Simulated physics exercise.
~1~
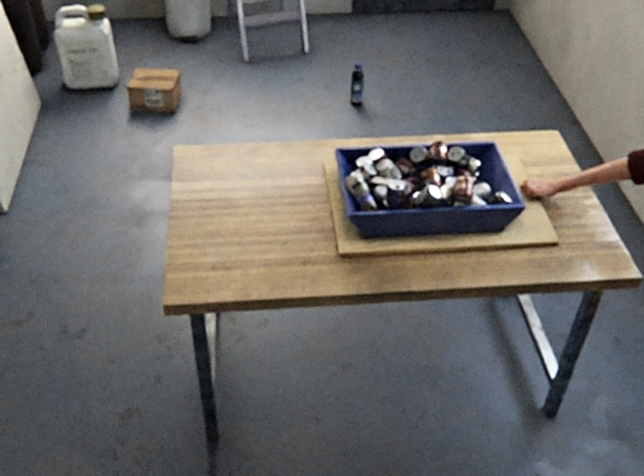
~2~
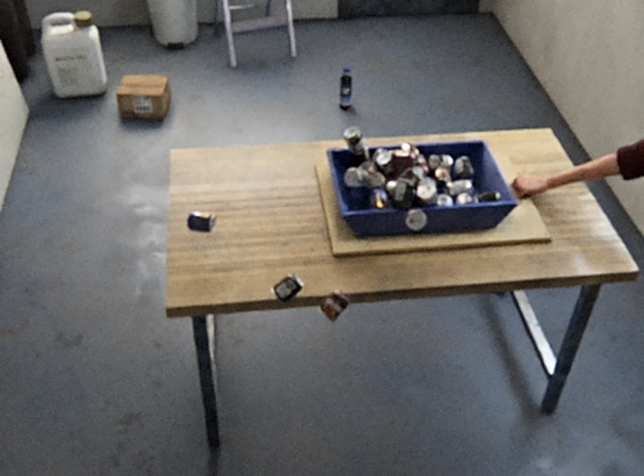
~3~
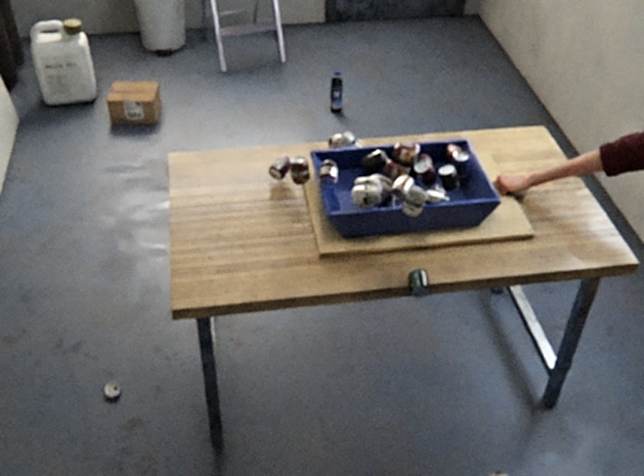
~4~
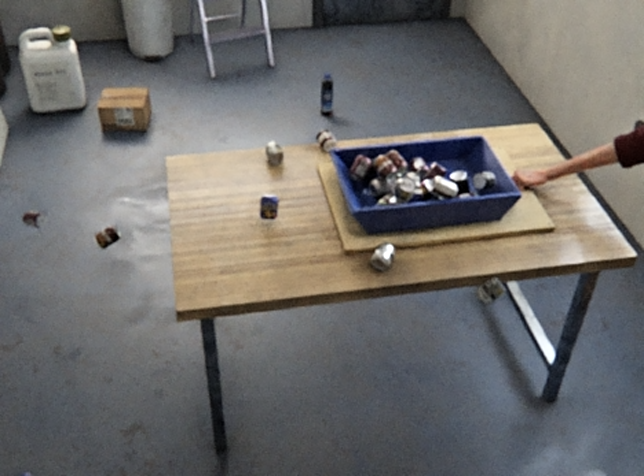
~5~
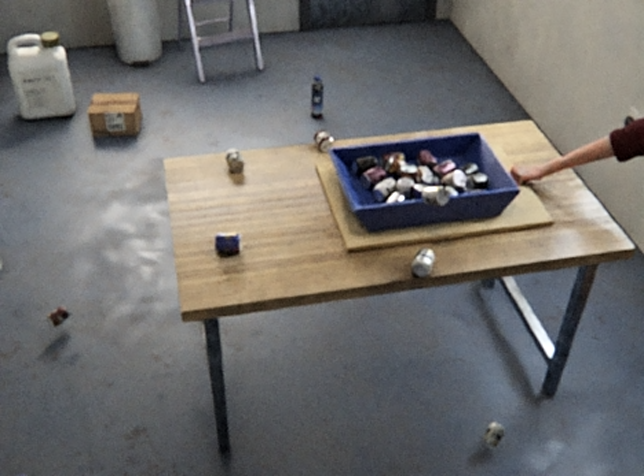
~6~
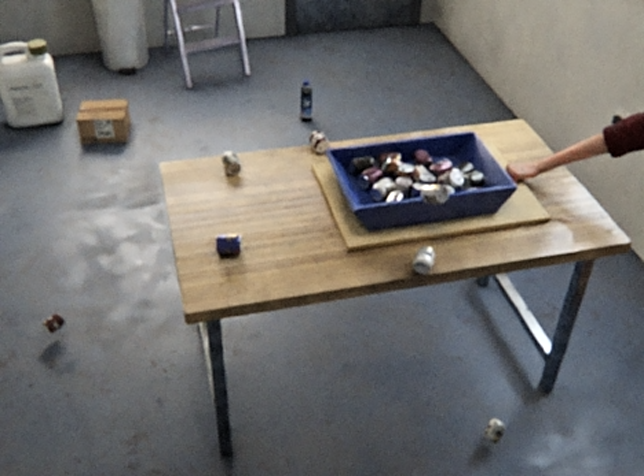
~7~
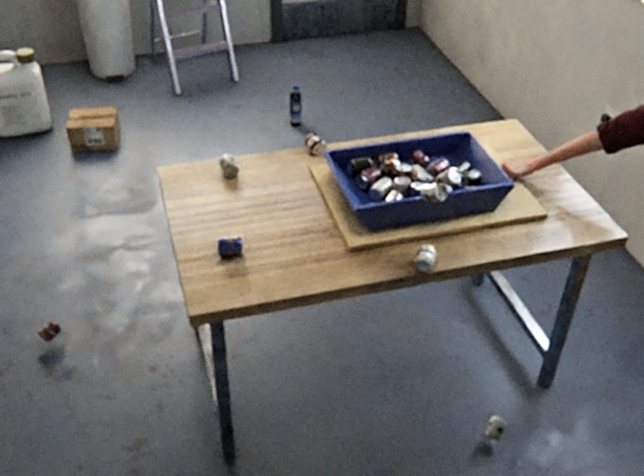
A hand shakes a blue container on a board, flinging several mini cans onto the table and floor.
